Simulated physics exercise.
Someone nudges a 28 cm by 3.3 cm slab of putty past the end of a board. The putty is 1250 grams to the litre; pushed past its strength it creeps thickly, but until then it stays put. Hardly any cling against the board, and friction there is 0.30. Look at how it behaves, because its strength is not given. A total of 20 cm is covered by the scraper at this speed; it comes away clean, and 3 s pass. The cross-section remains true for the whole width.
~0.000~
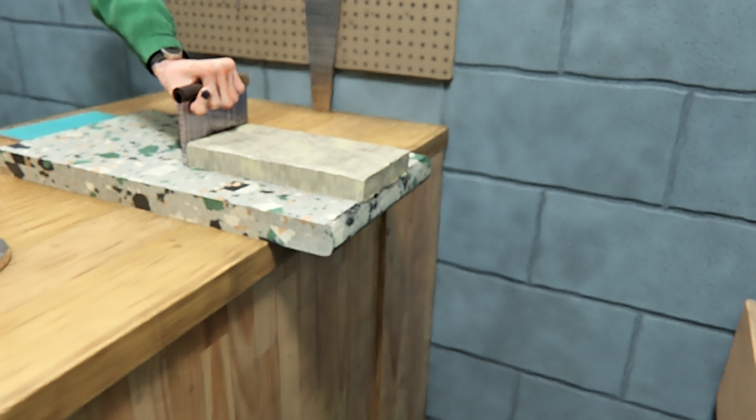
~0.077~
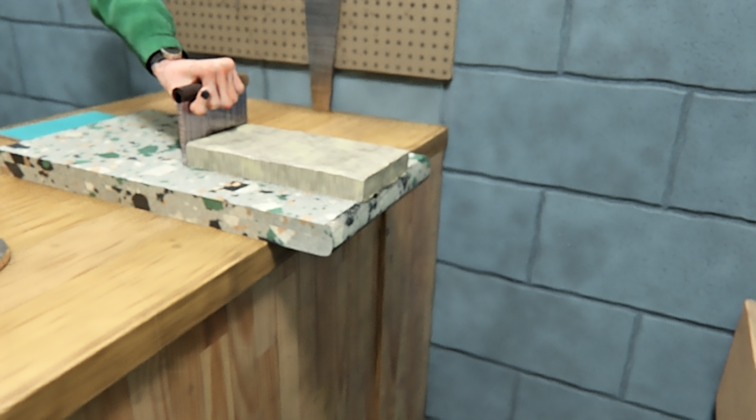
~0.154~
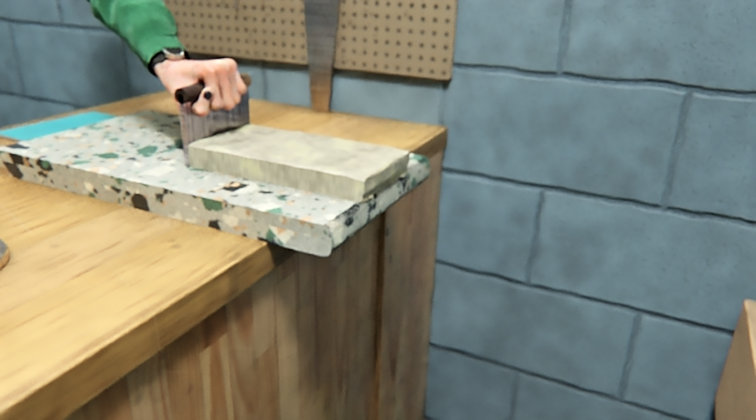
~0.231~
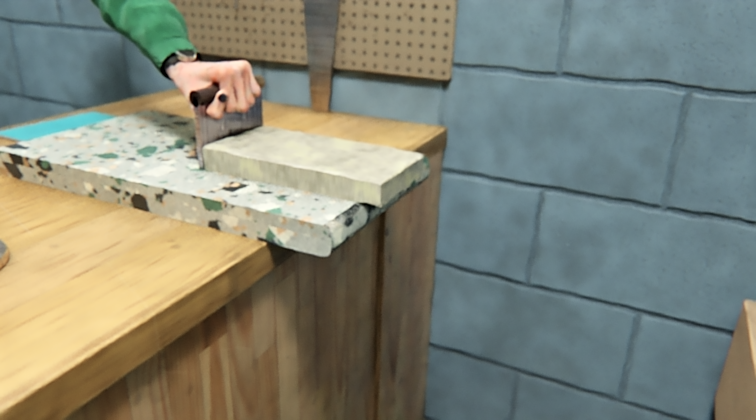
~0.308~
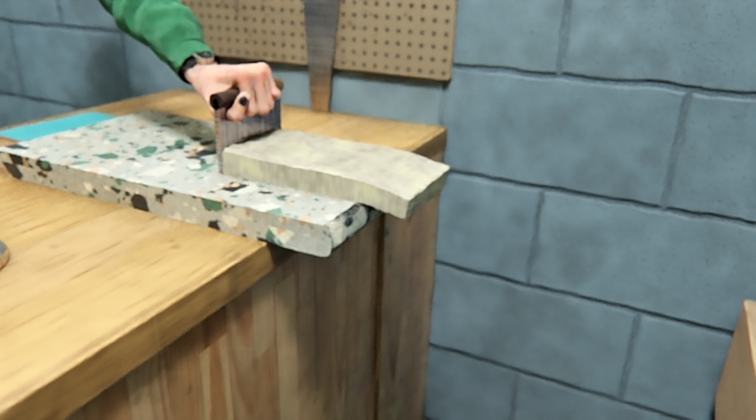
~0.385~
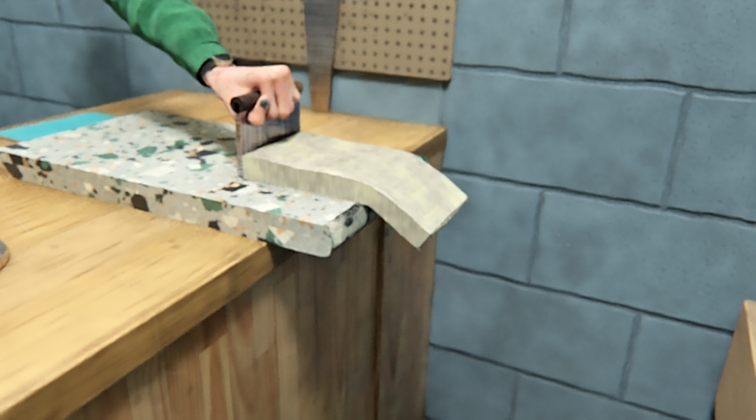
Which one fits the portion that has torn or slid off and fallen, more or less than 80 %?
The one that fits is more.
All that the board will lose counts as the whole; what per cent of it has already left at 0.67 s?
The figure is about 80 %.
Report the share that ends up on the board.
On the board, about 0 percent.
After 0.67 s, 22 % lies on the board and 4 % has fallen.
After 1.00 s, none lies on the board and 100 % has fallen.
After 1.34 s, none lies on the board and 100 % has fallen.
After 1.67 s, none lies on the board and 100 % has fallen.
After 3.67 s, none lies on the board and 100 % has fallen.
